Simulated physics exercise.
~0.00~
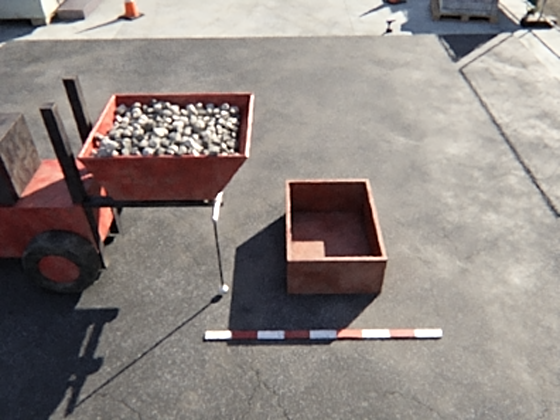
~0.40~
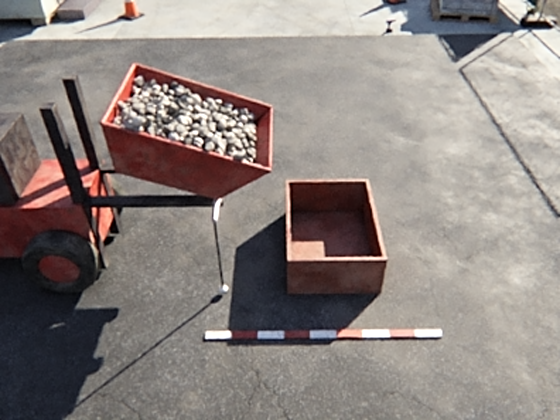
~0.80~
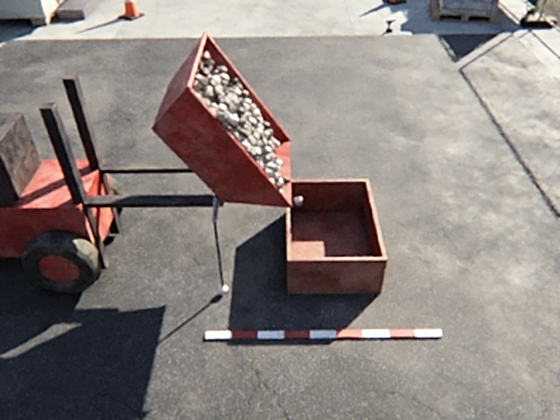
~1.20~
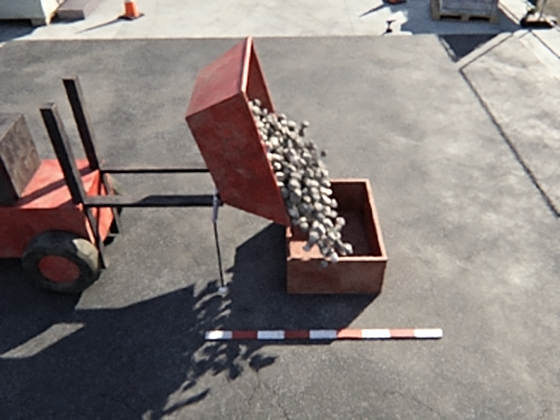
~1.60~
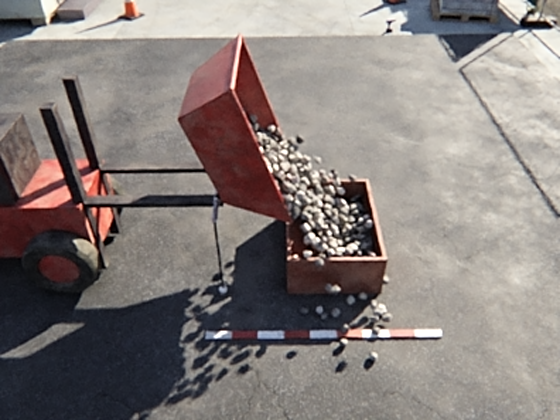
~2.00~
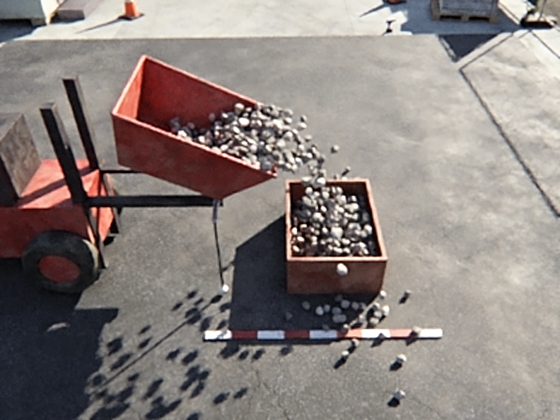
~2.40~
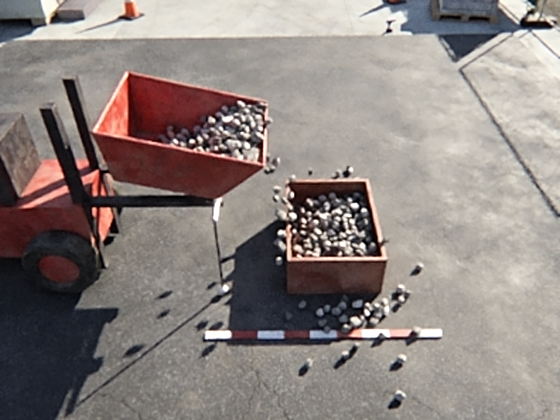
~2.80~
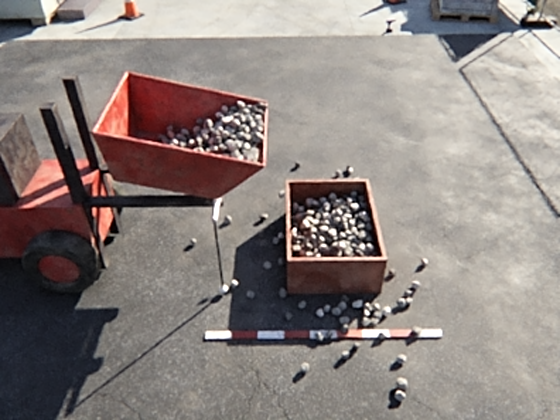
In this clip, a red forklift tips a skip of rounded stones to the right, pouring many into a square red bin while some scatter on the pavement, then the skip swings back and stops slightly tilted, still holding a good share.
